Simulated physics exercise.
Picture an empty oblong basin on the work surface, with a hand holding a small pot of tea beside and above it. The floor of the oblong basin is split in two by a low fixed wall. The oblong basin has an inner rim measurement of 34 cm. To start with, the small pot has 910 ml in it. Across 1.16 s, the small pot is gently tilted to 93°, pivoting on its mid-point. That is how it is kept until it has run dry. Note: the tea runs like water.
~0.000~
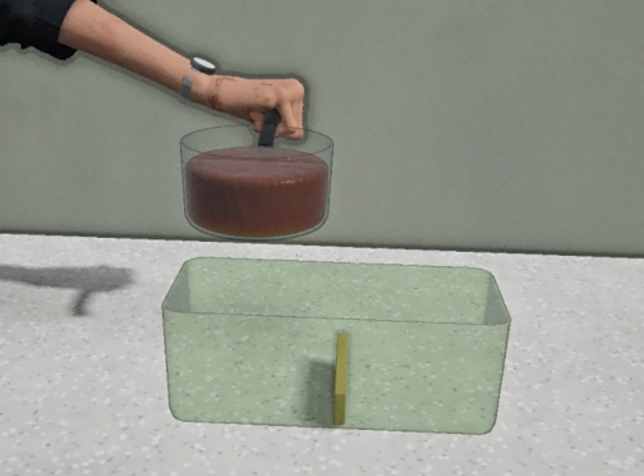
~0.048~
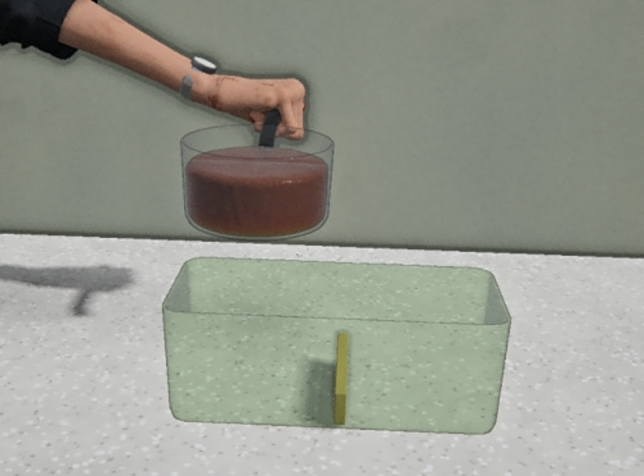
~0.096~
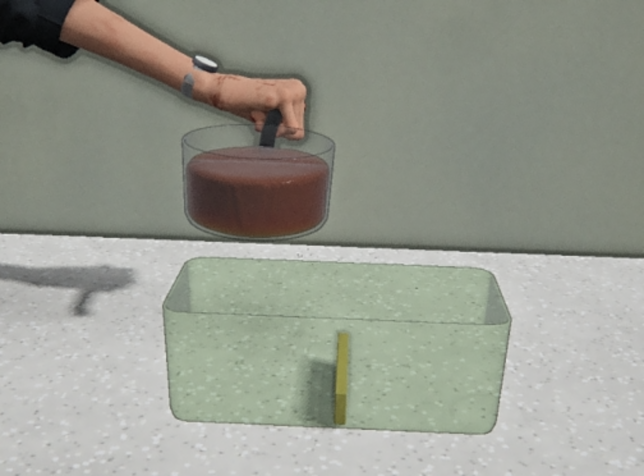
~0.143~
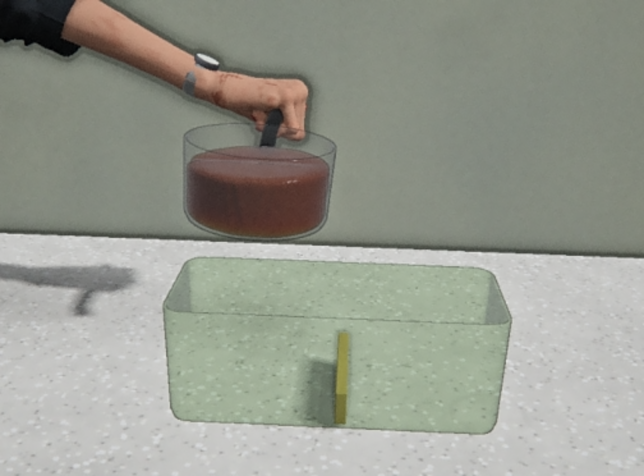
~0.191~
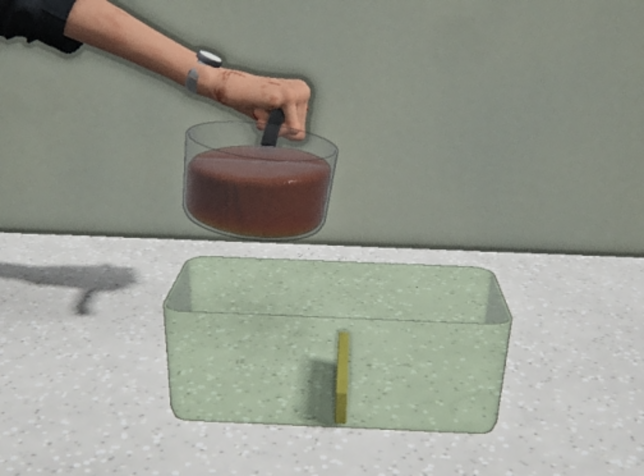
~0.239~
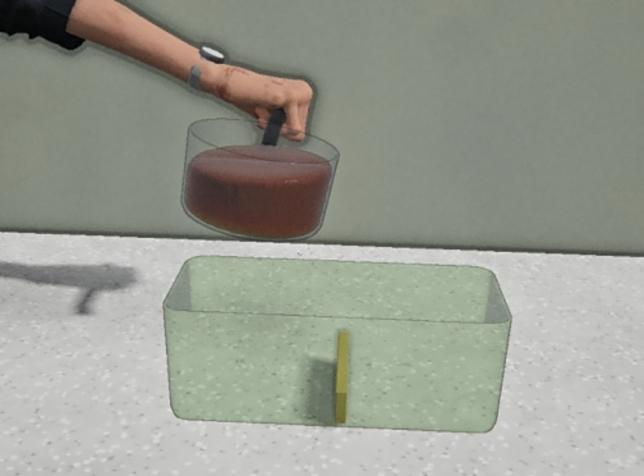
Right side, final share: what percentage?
86 per cent.
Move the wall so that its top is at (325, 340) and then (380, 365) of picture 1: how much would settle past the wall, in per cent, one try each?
First try about 95 %, second try about 55 %.
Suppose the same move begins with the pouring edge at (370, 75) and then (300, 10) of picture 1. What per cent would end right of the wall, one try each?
Some 85 and 85 per cent, in that order.
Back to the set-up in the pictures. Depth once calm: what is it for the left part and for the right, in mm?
I'd expect close to 4 mm on the left and close to 36 mm on the right.
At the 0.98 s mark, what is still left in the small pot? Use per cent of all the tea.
Close to 22 percent of the whole amount.
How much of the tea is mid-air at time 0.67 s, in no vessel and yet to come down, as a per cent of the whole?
Share: Roughly 20 per cent.
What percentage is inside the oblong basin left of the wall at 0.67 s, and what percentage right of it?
Left roughly 0, right roughly 5.
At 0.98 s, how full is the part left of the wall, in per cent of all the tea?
I'd say near 3 percent.
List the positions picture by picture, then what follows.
It leans 0°; its right rim is at (332, 146); the tea meets the walls at (187, 159) and (328, 165); the oblong basin's rim runs from (175, 284) to (500, 297); the wall's top is at (342, 363), in the first picture.
It leans 0°; its right rim is at (332, 146); the tea meets the walls at (187, 160) and (329, 165), in the second picture.
It leans 2°; its right rim is at (334, 147); the tea meets the walls at (189, 159) and (330, 166), in the third picture.
It leans 3°; its right rim is at (335, 150); the tea meets the walls at (189, 159) and (330, 166), in the fourth picture.
It leans 6°; its right rim is at (337, 153); the tea meets the walls at (191, 158) and (332, 165), in the fifth picture.
It leans 9°; its right rim is at (338, 157); the tea meets the walls at (190, 158) and (332, 165), in the sixth picture.
After 0.67 s the tilt is 57° and 75 per cent is still to pour, 0 is left of the wall and 5 right of it.
After 0.98 s the tilt is 87° and 22 per cent is still to pour, 3 is left of the wall and 64 right of it.
After 1.30 s the tilt is 93° and 5 per cent is still to pour, 9 is left of the wall and 84 right of it.
After 1.66 s the tilt is 93° and 1 per cent is still to pour, 12 is left of the wall and 86 right of it.
In the end 13 per cent lies left of the wall, 86 right of it and 0 outside.
